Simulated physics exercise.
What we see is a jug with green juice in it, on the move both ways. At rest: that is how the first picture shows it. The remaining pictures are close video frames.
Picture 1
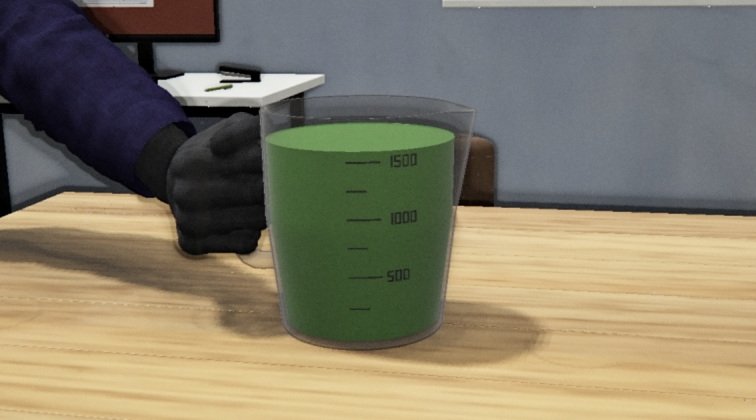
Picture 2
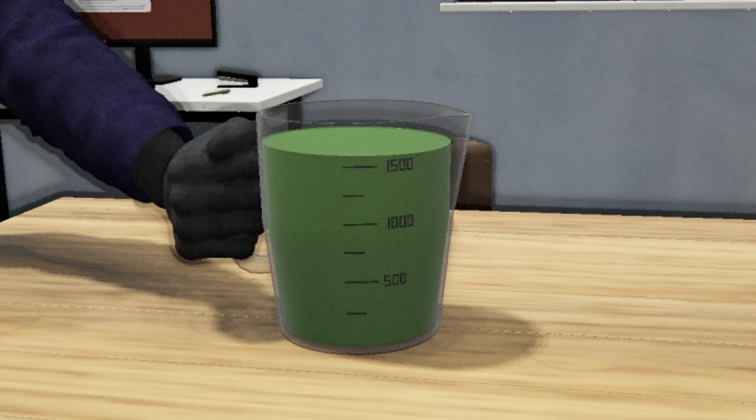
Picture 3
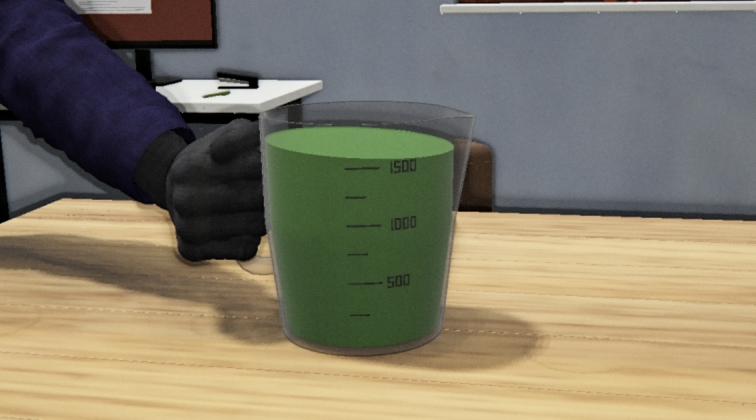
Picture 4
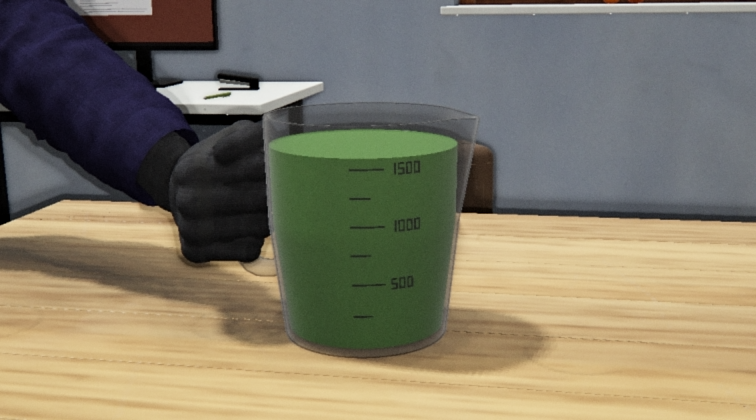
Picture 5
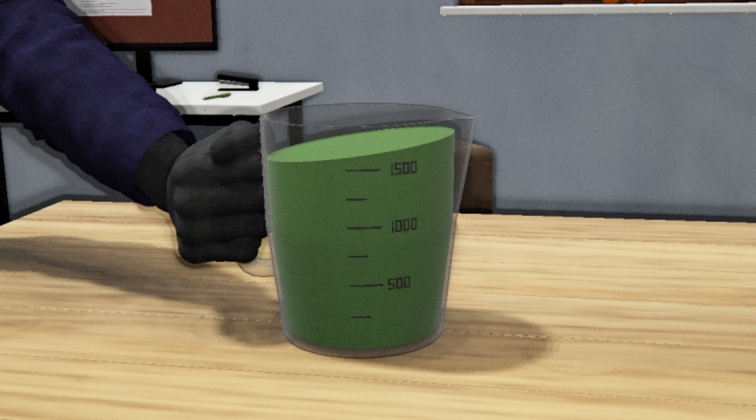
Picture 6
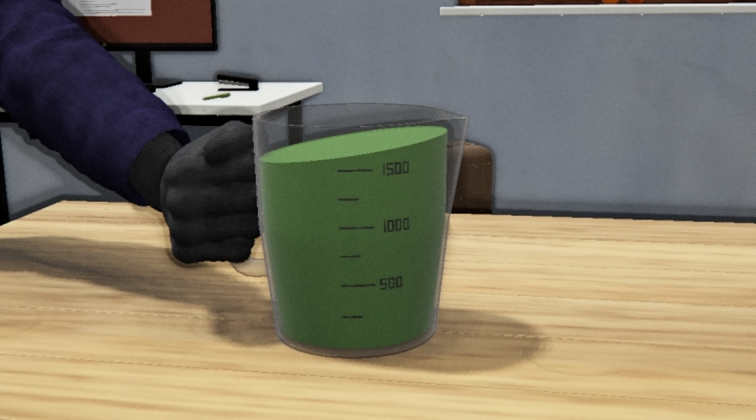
Gloved hand shaking a nearly full clear jug of green juice slightly side to side on a wooden table, the surface tilting.
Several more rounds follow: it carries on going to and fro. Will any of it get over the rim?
Yes. Most likely there will be liquid on the outside.
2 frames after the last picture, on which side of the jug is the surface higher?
The left edge.
Next, the highest wave so far goes over the rim.
Finally, the highest wave so far goes over the rim; some is on the top.
